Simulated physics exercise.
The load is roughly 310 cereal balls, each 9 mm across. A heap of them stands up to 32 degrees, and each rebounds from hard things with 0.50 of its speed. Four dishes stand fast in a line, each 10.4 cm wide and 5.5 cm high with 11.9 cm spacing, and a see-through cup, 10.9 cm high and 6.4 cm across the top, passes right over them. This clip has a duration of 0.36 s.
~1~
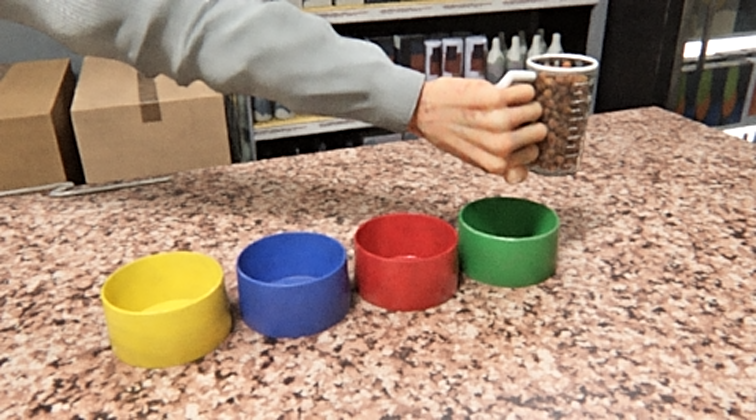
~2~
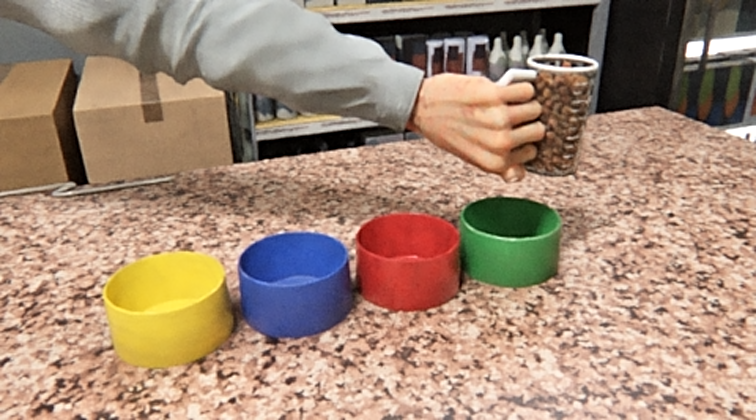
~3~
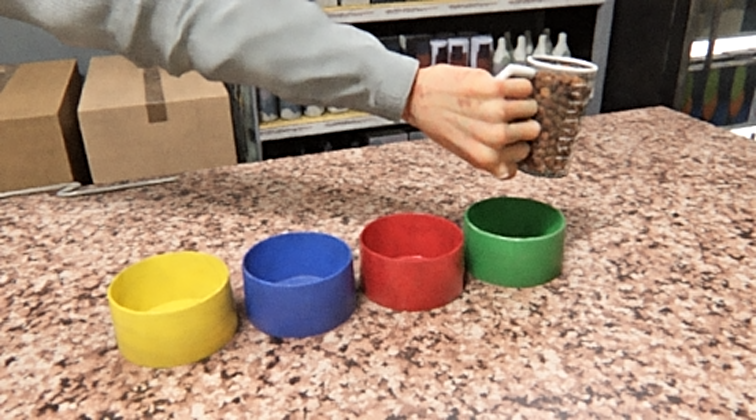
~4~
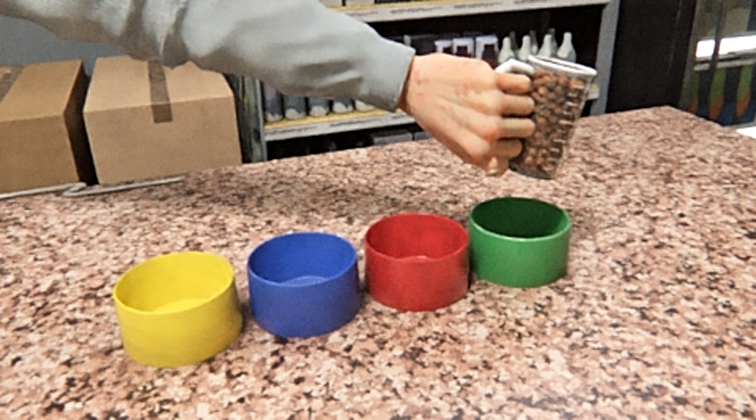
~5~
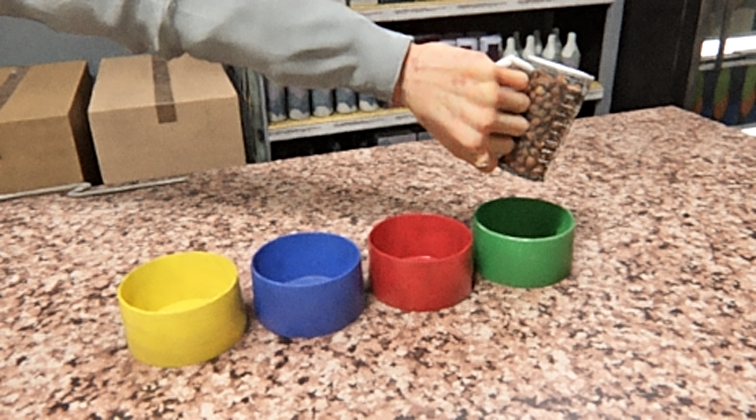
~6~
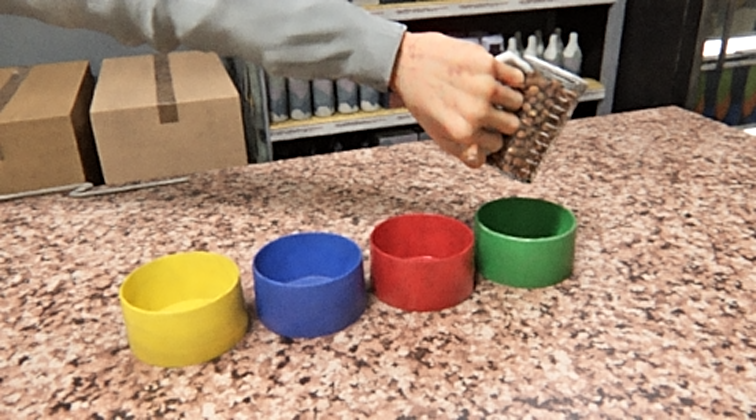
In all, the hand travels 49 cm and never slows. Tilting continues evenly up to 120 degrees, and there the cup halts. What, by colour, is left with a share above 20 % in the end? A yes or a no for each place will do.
Red dish - yes; blue dish - no; green dish - no; yellow dish - no; counter - no.
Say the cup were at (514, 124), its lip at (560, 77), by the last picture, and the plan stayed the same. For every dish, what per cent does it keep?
The red dish keeps 0, the blue one 10, the green one 0 and the yellow one 80.
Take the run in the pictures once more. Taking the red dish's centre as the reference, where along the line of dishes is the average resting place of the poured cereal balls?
Mean position: Around 1 cm toward smaller x from the centre.
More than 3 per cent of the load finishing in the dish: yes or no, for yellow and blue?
Yellow: False; blue: True.
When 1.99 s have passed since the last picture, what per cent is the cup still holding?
Close to 0 % of the load.
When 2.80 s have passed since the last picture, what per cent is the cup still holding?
Roughly 0 %.
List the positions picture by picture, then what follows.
In the first frame, cup at (556, 116), tilt 0 degrees, lip at (589, 60), moved 0.0 cm; middle of the pieces at (556, 119); green dish at (509, 217); red dish at (406, 236); blue dish at (292, 257); yellow dish at (164, 281).
In the second frame, cup at (555, 116), tilt 2 degrees, lip at (590, 61), moved 0.4 cm; middle of the pieces at (555, 119).
In the third frame, cup at (551, 118), tilt 7 degrees, lip at (589, 65), moved 1.4 cm; middle of the pieces at (550, 121).
In the fourth frame, cup at (545, 119), tilt 14 degrees, lip at (588, 70), moved 2.6 cm; middle of the pieces at (545, 122).
In the fifth frame, cup at (539, 120), tilt 20 degrees, lip at (586, 76), moved 3.8 cm; middle of the pieces at (538, 124).
In the sixth frame, cup at (530, 122), tilt 27 degrees, lip at (580, 82), moved 5.0 cm; middle of the pieces at (529, 125); green dish at (525, 217); red dish at (422, 236); blue dish at (308, 257); yellow dish at (181, 281).
Then, 1.19 s after the last picture, tilt 120 degrees; cup holds 40 %, red 50 %, green 5 %.
Then, 1.99 s after the last picture, tilt 120 degrees; cup holds 0 %, red 80 %, blue 10 %, green 5 %.
Then, 2.80 s after the last picture, tilt 120 degrees; cup holds 0 %, red 80 %, blue 10 %, green 5 %.
In the end, red 80 %, blue 10 %, green 5 %, yellow 0 %, counter 5 %.
